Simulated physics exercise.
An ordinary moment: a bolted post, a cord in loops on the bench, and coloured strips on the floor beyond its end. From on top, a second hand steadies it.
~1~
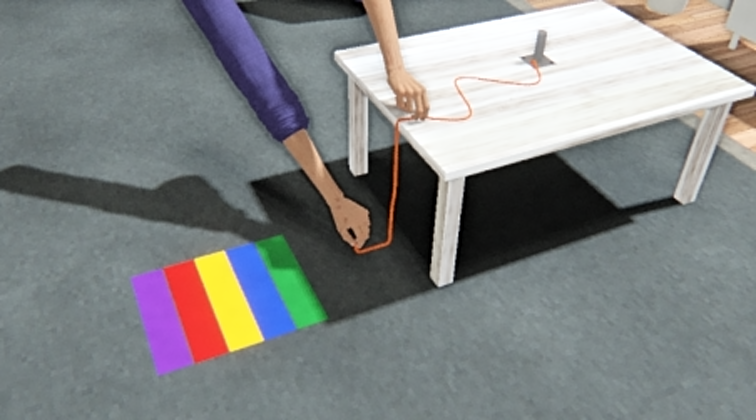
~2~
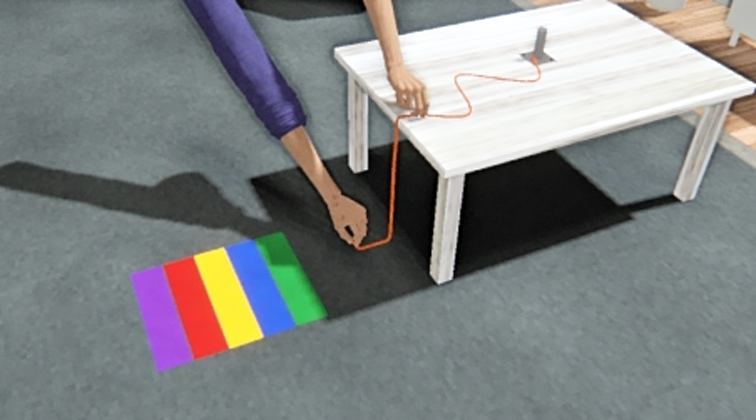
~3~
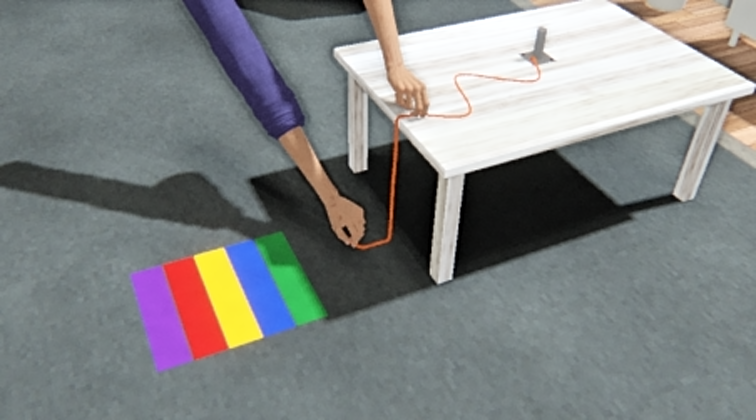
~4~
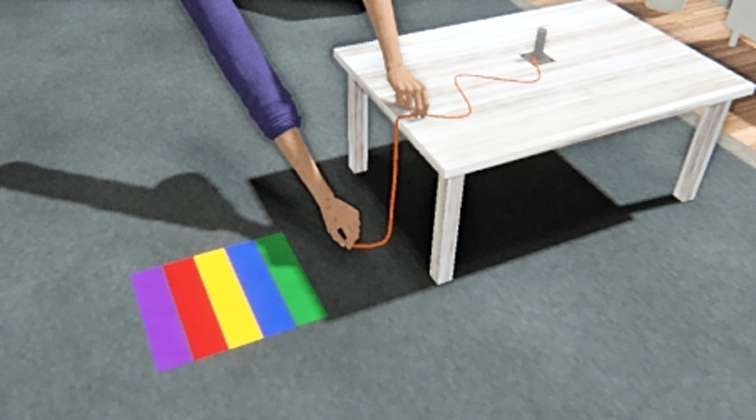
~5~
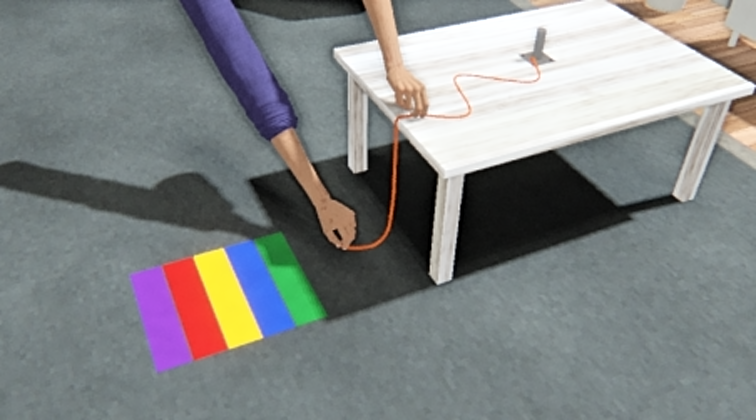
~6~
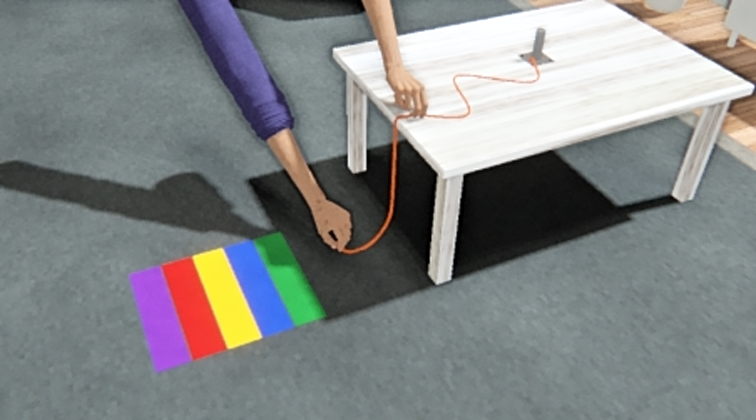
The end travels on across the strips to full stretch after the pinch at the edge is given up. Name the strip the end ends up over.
Purple.
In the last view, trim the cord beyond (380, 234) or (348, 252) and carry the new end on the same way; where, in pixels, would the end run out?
About (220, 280) and (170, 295).
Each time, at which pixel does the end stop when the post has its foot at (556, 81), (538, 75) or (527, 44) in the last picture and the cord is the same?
The first try gives about (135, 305), the second about (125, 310) and the third about (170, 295).
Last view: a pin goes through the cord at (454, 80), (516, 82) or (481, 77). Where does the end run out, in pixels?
Those spots come out as (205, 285), (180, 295) and (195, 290).
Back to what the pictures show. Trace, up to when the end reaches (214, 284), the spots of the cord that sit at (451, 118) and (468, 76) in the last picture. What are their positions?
First at (383, 149), next at (447, 91).
Soon after, end near (214, 284); over yellow.
Then, end near (174, 295); over red.
At full stretch, end near (150, 302); over purple. It gets as far as the purple strip.
